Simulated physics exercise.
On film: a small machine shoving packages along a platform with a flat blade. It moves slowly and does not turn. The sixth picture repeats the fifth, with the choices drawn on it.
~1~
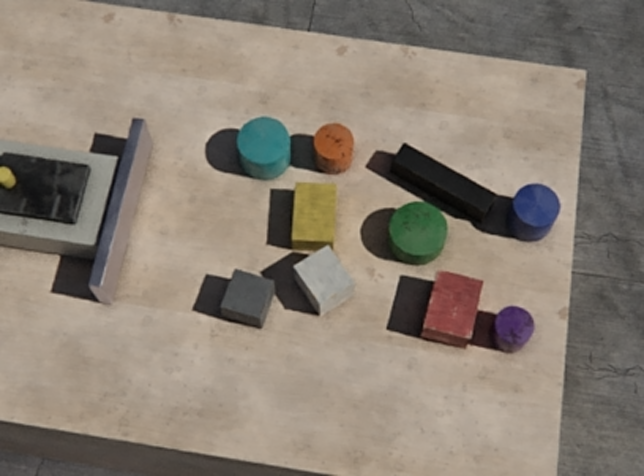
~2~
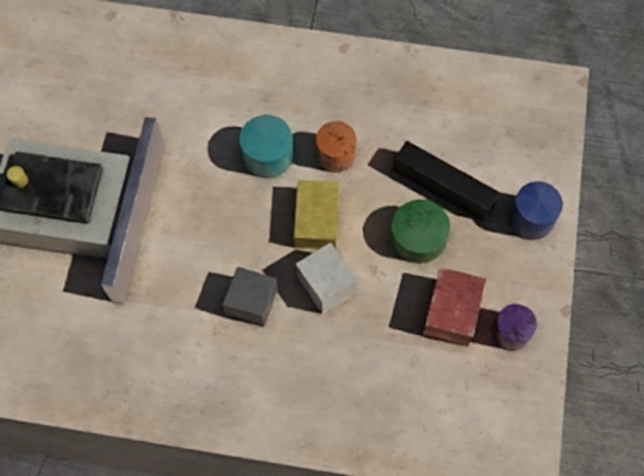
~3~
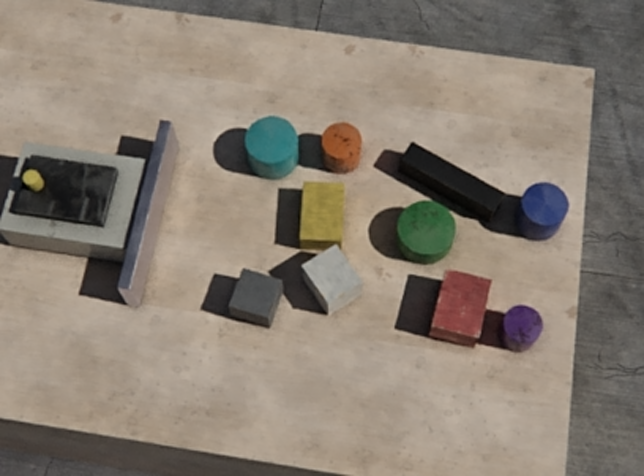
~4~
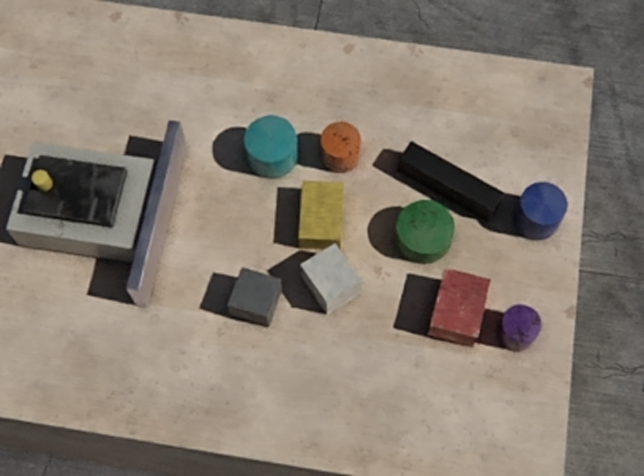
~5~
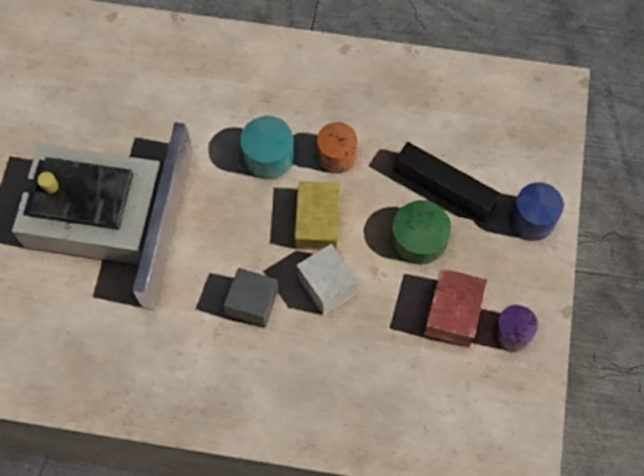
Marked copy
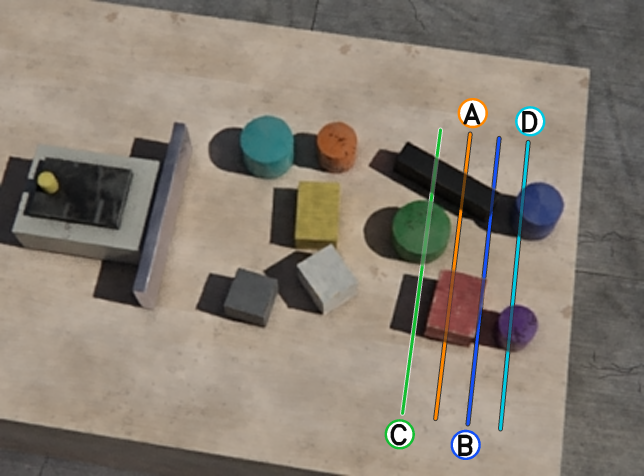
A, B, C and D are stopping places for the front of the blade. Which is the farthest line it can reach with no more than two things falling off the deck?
Line B.
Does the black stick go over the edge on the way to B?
No.
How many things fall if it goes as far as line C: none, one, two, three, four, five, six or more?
By then, none.
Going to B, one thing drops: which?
The purple canister.
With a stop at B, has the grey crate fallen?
No.
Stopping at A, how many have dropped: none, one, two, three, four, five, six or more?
The count is none.
On the copy, A at (454, 268); B at (484, 273); C at (423, 264); D at (515, 278).
On B. First, robot (203, 211); orange canister (370, 145); turquoise canister (324, 148).
Then, robot (318, 228); purple canister (526, 339); red crate (478, 322).
Finally, robot (411, 242); purple canister over the edge; red crate (563, 340); one fallen.
By contrast, A is within the limit but short; C is within the limit but short; D drops three.
